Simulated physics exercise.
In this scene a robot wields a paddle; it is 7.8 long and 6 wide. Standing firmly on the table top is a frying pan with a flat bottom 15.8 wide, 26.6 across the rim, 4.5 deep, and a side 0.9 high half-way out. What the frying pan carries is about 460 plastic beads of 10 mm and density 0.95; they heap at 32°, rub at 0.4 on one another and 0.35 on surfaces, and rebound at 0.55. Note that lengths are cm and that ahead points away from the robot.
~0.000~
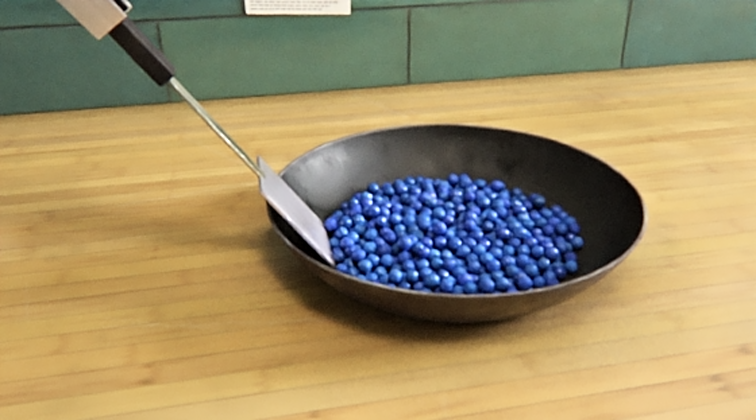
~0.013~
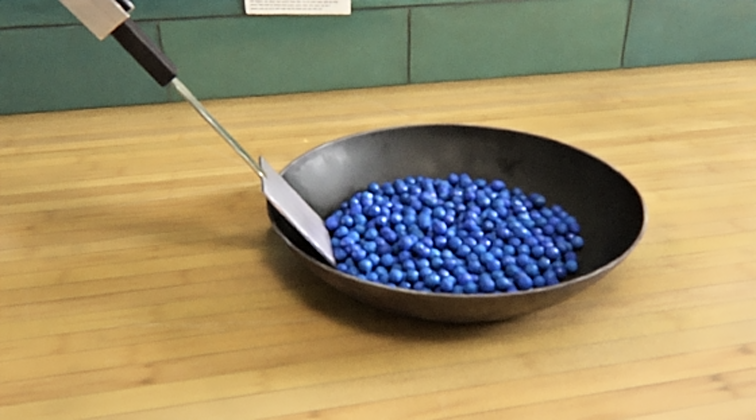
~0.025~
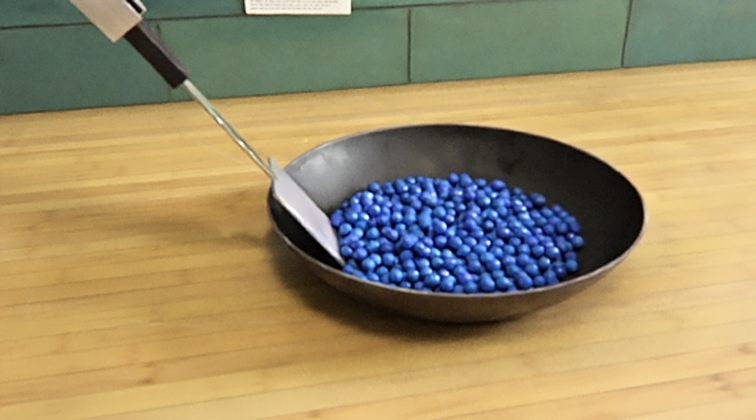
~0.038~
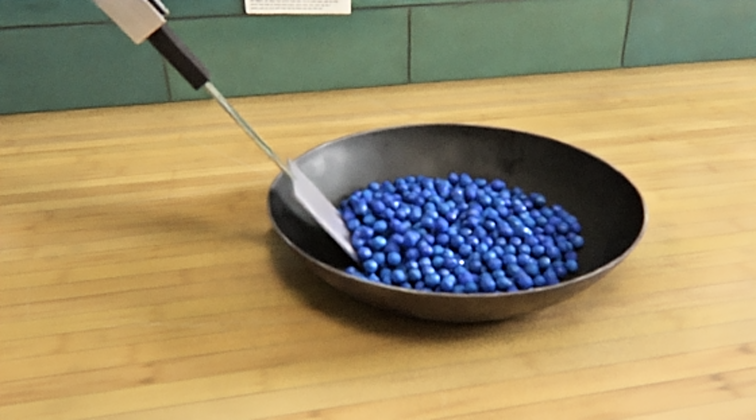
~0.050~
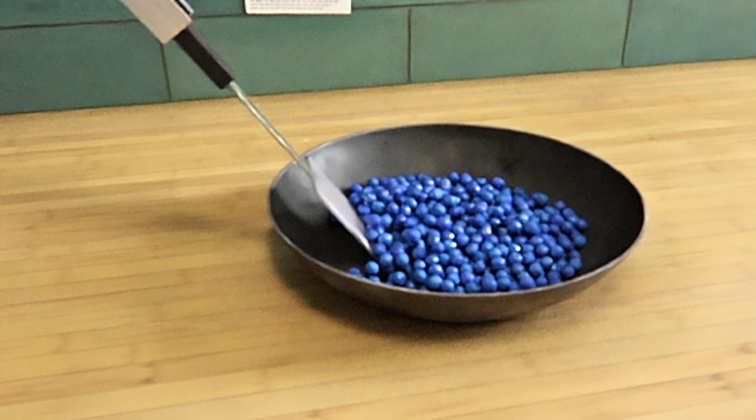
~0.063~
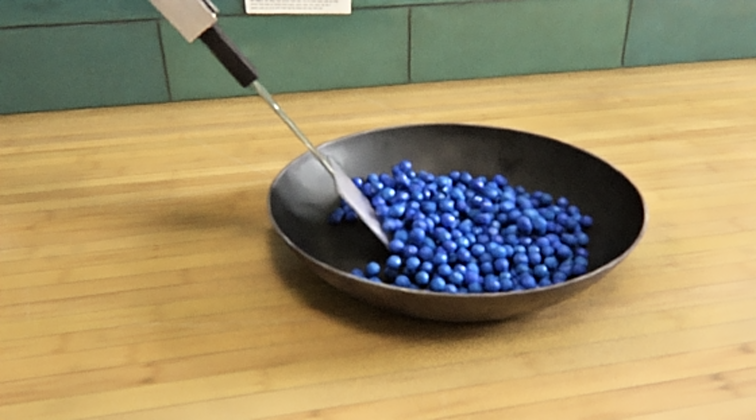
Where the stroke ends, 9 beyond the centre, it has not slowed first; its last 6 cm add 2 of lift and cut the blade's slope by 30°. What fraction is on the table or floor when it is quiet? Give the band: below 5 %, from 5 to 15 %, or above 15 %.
Band: From 5 to 15 %.
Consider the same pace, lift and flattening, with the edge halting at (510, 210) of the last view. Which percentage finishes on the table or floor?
Approximately 0 per cent, I reckon.
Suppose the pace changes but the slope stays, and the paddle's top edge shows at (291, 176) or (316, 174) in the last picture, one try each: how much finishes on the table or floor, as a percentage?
Try one roughly 0 per cent; try two roughly 5 per cent.
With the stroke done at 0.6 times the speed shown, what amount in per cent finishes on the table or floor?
About 0 per cent.
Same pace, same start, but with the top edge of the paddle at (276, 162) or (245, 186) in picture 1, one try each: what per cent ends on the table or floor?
First try around 5 percent, second around 10 percent.
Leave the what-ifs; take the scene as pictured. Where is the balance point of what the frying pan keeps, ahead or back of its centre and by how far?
I'd say close to 4.0 cm toward the front.
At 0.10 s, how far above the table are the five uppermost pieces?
They are near 7 cm up.
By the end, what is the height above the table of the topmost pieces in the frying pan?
Height at rest: Roughly 4.0 cm.
By 0.10 s, sloping 55°, highest piece 8 above the table; 464 in the frying pan.
By 0.14 s, sloping 47°, highest piece 10 above the table; 463 in the frying pan, 1 on the blade or in flight.
By 0.36 s, sloping 25°, highest piece 7 above the table; 429 in the frying pan, 28 on the table or floor, 7 on the blade or in flight.
By 1.41 s, sloping 25°, highest piece 4 above the table; 429 in the frying pan, 35 on the table or floor.
Final count, 429 in the frying pan, 35 on the table or floor. That is 8 % on the table or floor.
